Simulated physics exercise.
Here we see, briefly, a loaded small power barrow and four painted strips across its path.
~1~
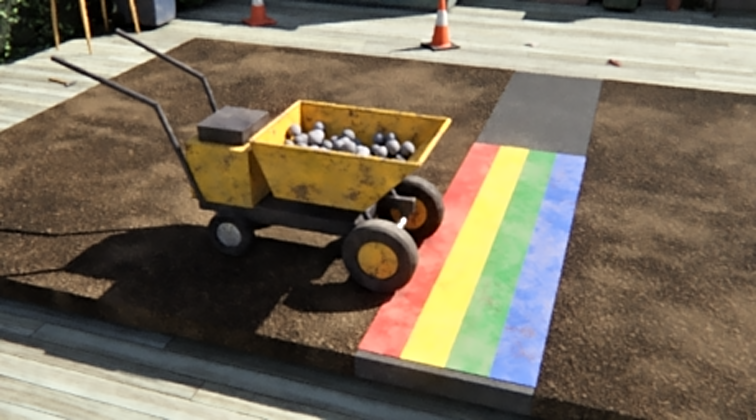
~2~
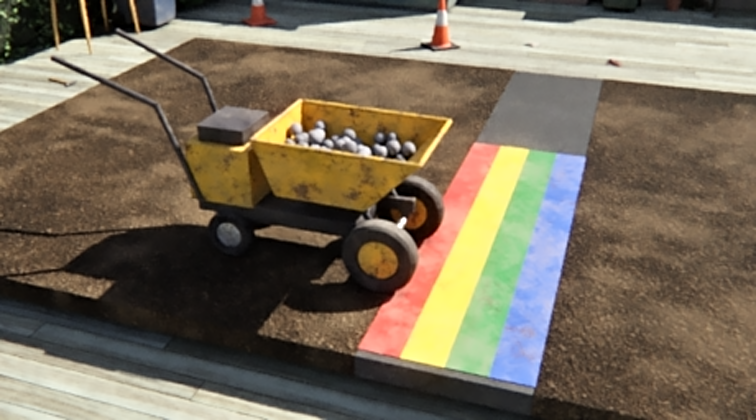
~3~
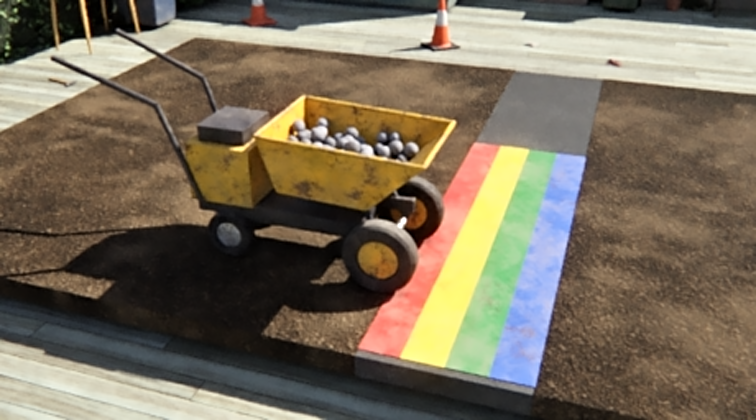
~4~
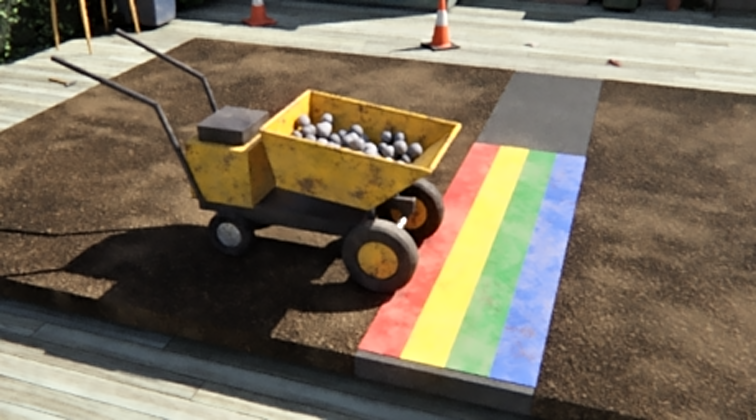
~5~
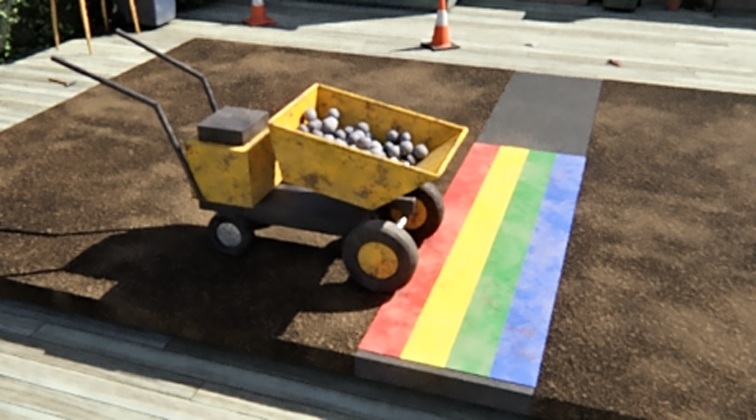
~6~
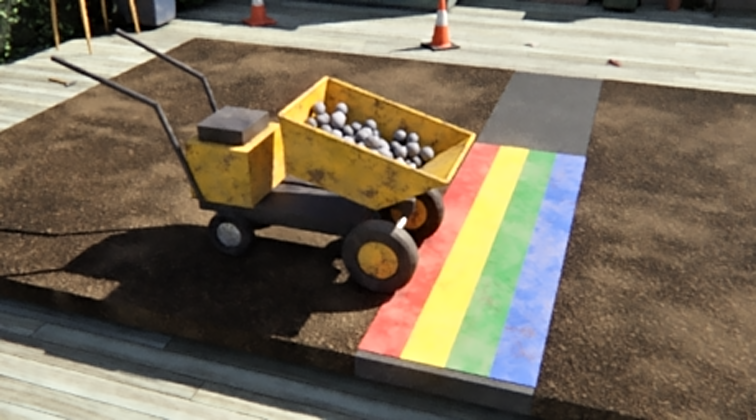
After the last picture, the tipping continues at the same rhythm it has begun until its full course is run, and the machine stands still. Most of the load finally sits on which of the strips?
It sits mostly on the blue strip.
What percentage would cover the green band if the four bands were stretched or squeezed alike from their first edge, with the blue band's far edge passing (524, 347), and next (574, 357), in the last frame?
The first gives around 10 per cent, the second around 40 per cent.
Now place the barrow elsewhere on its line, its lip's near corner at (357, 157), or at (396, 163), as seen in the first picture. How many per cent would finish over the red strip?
Result: Try 1 = 0 %, try 2 = 0 %.
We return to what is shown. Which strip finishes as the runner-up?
The next spot goes to that green strip.
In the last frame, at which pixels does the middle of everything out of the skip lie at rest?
About (547, 283).
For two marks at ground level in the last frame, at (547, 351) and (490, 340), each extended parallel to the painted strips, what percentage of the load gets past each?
Some 40 and some 90 per cent, respectively.
Soon, skip tipped steeply; all in the skip.
A while on, skip tipped steeply; most in the skip; a stray few over the green strip; a small part over the blue strip; a stray few falling; a stray few off the paint.
Towards the end, skip tipped right over; a small part in the skip; a small part over the green strip; about a third over the blue strip; about a third off the paint.
Finally, skip tipped right over; a stray few in the skip; none over the red strip; a stray few over the yellow strip; about a quarter over the green strip; about a third over the blue strip; about a third off the paint.
